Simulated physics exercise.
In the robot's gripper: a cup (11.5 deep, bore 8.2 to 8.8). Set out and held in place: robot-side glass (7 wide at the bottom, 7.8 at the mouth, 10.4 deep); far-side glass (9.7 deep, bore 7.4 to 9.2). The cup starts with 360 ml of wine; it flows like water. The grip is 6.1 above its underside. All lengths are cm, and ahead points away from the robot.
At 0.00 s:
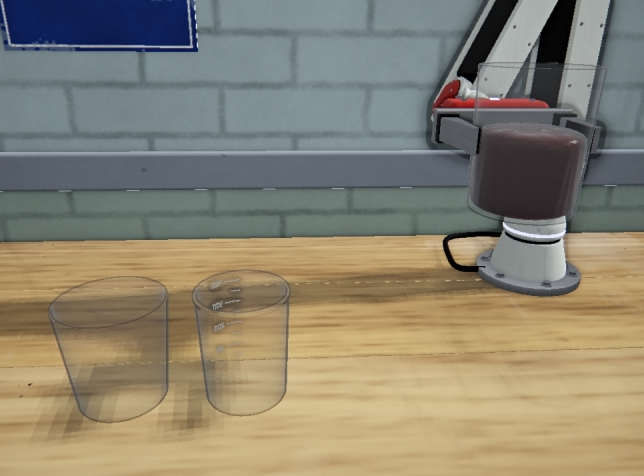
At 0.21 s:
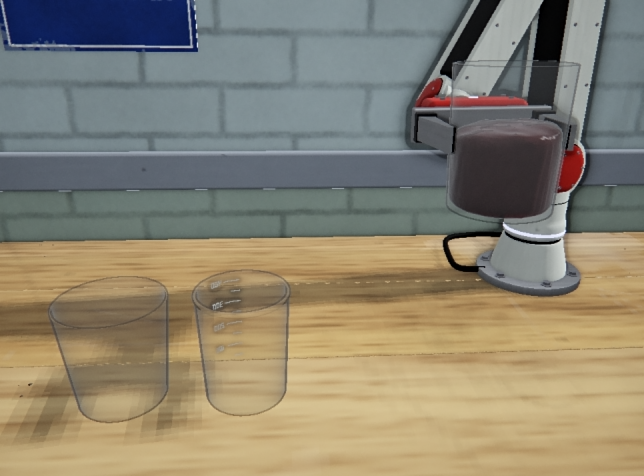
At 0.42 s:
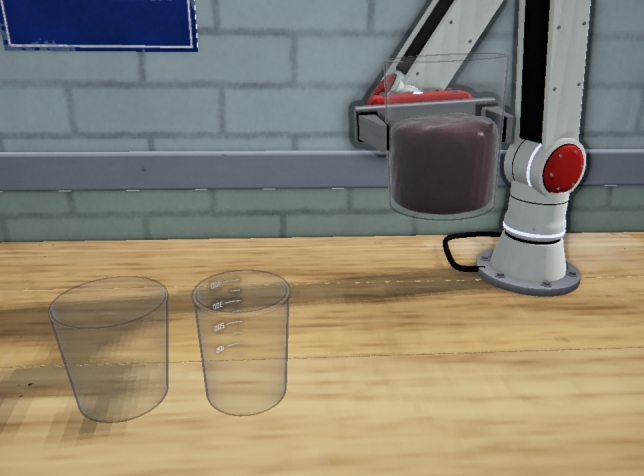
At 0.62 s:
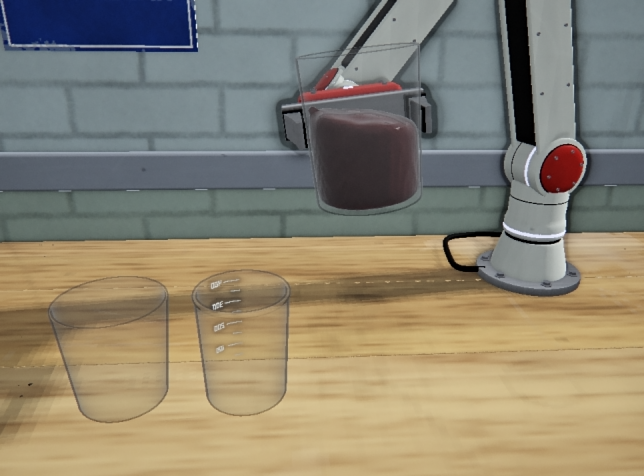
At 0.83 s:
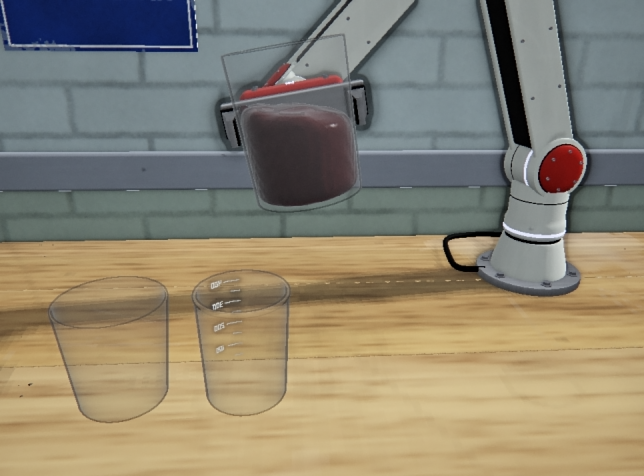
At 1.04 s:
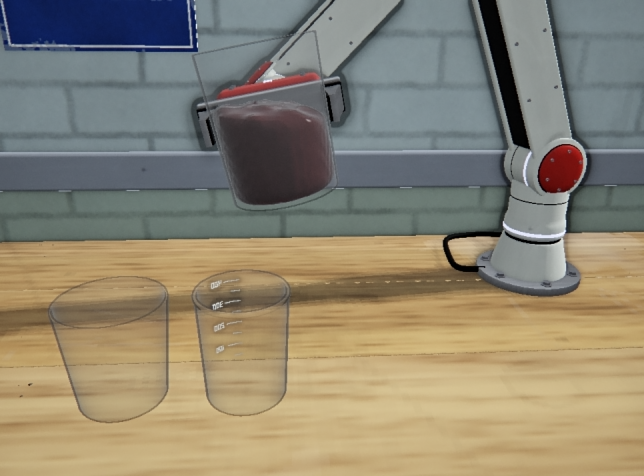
A robot arm carried a clear cup of dark red wine leftward above a wooden table, gradually tilting it to the left, while two empty glasses stood still on the tabletop below.
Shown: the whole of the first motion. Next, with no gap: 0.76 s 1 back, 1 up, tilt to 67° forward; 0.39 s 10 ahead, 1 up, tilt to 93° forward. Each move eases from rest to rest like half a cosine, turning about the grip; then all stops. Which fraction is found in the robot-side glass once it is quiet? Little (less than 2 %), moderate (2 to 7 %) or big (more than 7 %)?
A little share, less than 2 %, ends in the robot-side glass.
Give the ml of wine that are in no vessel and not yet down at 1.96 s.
About 15 ml.
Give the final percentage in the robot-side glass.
About 0 %.
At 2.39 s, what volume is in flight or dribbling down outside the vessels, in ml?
About 120 ml.
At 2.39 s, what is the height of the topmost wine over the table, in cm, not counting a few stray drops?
Up to some 24 cm.
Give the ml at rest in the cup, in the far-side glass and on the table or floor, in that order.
About 0, 40, 320 ml.
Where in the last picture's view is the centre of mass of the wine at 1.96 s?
Near (243, 143).
After 1.50 s, tilted 48° forward, liquid up to 28 above the table; 360 ml in the cup.
After 1.96 s, tilted 76° forward, liquid up to 30 above the table; 315 ml in the cup, 25 ml in the far-side glass, 5 ml on the table or floor, 15 ml in the air or running down outside.
After 2.39 s, tilted 93° forward, liquid up to 62 above the table; 160 ml on the table or floor, 45 ml in the cup, 35 ml in the far-side glass, 115 ml in the air or running down outside.
After 3.19 s, tilted 93° forward, liquid up to 17 above the table; 315 ml on the table or floor, 45 ml in the far-side glass.
At rest, 315 ml on the table or floor, 45 ml in the far-side glass. That is 0 % in the robot-side glass.
